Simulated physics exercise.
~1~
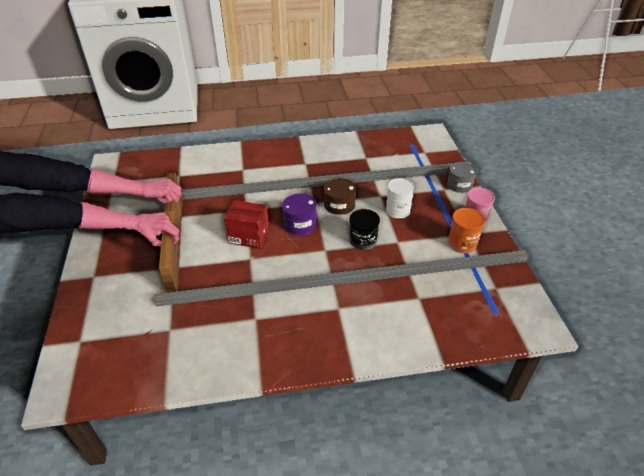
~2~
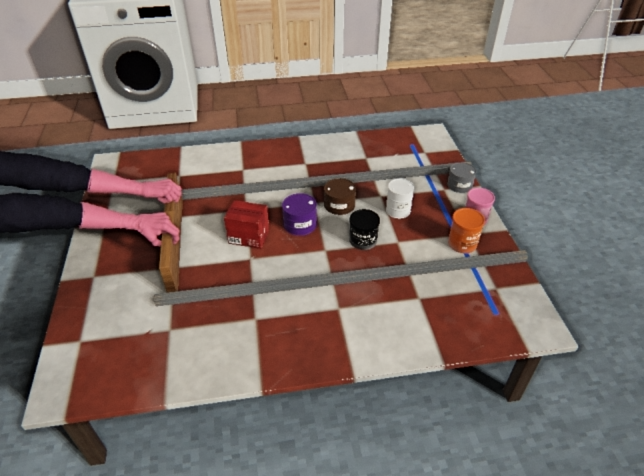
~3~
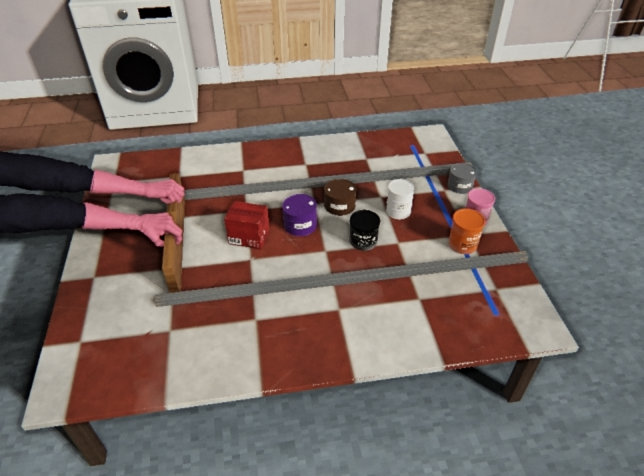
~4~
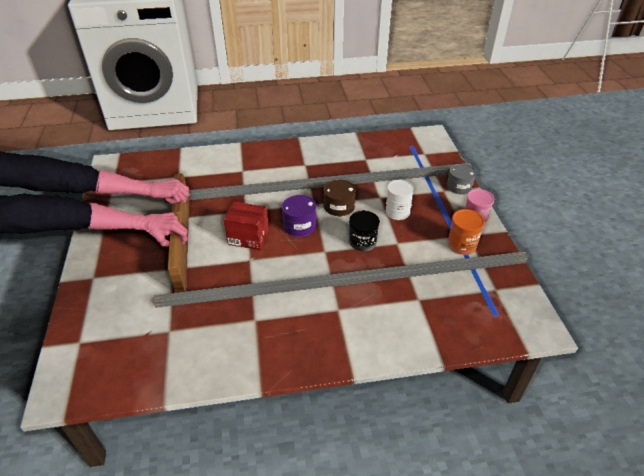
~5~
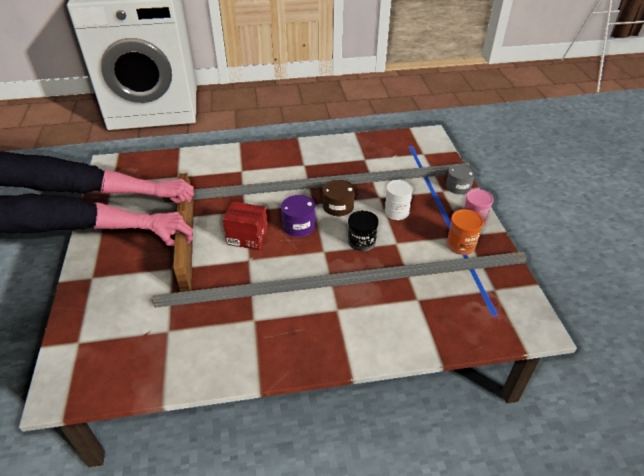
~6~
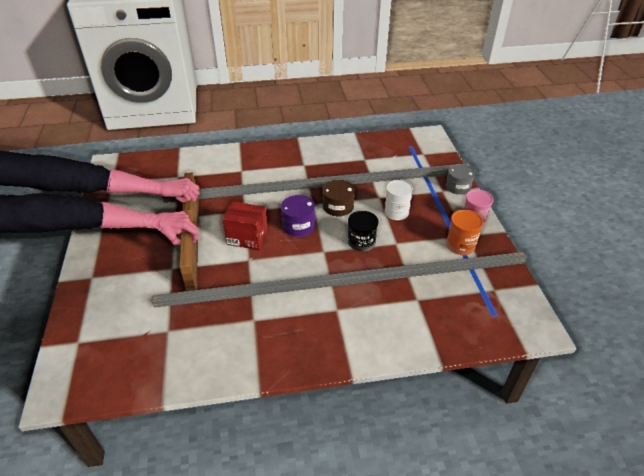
A pair of pink hands slowly pushed a wooden plank a short way right across a checkered table, toward a red box and several colored containers, which stayed still near a blue tape line.
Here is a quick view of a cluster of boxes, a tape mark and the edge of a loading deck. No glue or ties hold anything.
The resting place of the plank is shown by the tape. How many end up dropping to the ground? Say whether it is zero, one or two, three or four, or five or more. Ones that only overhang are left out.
Lost: One or two.
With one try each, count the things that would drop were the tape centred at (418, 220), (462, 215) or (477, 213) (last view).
Ground tally per try: 0 / 4 / 4.
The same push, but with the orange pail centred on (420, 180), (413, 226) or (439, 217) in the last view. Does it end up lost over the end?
First it remains, next it remains, and last it remains.
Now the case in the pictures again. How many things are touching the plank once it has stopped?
The count is 3.
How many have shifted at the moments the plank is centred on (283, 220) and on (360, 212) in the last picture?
By then 2, and 5.
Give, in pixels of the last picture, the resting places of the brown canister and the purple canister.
Near (451, 186) and (497, 207).
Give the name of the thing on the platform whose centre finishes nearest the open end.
It's the purple canister that ends nearest.
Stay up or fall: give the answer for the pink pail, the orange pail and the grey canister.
The pink pail drops away; the orange pail stays put; the grey canister stays put.
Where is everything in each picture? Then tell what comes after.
Grey canister (461, 178); pink pail (478, 208); orange pail (466, 231); plank (172, 230); tape (447, 215), in the first picture.
Pink pail (478, 208); plank (172, 230), in the second picture.
Orange pail (466, 232); red box (248, 225), in the third picture.
Grey canister (461, 179); black pail (364, 231), in the fourth picture.
Pink pail (477, 209); white canister (398, 200), in the fifth picture.
Grey canister (460, 179); pink pail (477, 209); orange pail (464, 233); plank (190, 229); tape (445, 217), in the sixth picture.
A little later, none off yet; grey canister at rest near (460, 179); pink pail at rest near (477, 209); orange pail at rest near (464, 233).
Next, none off yet; grey canister at rest near (460, 179); pink pail shifted a little near (480, 209); orange pail at rest near (464, 233).
When it is over, the number that fall off is one or two; down, pink pail.
